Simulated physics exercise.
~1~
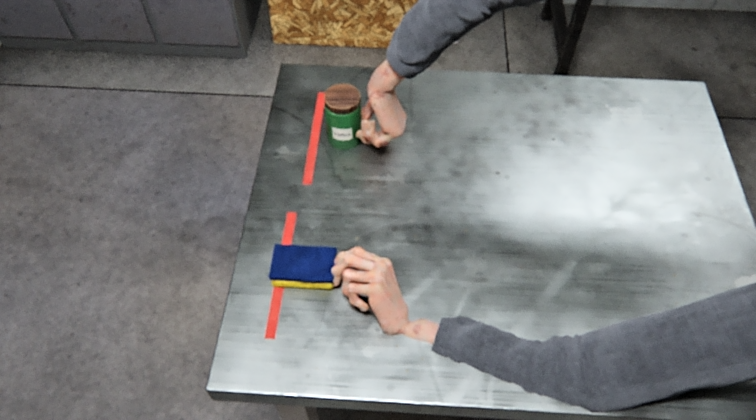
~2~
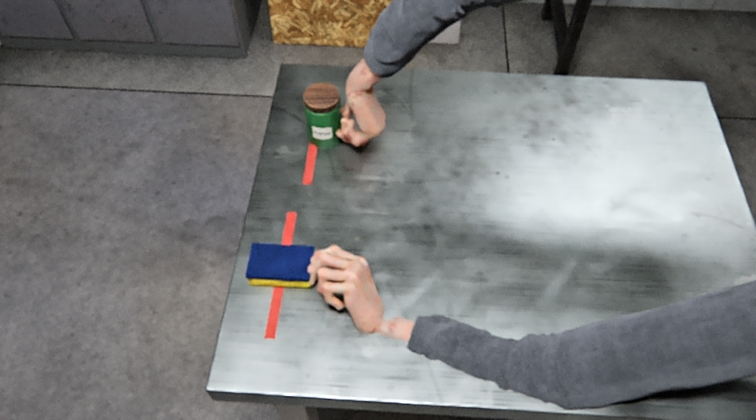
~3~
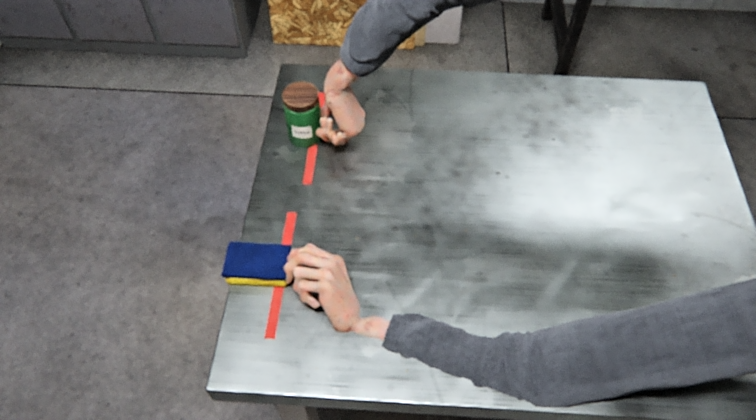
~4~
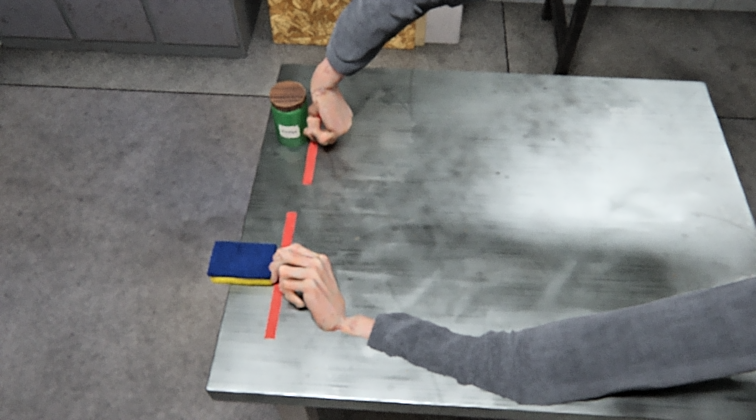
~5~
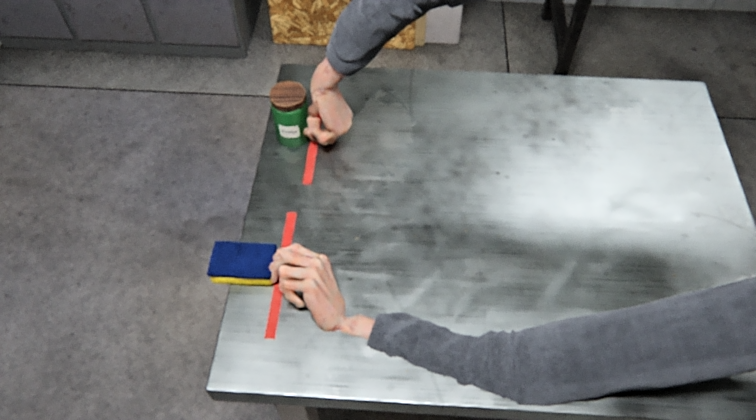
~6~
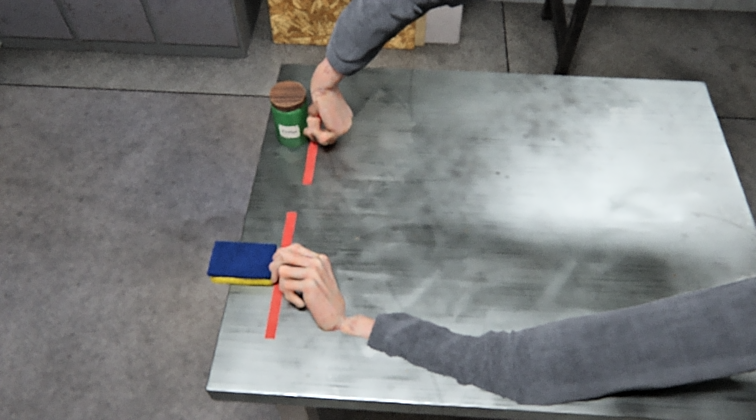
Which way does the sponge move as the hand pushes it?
The sponge moves to the left, across the red tape and toward the end of the table.
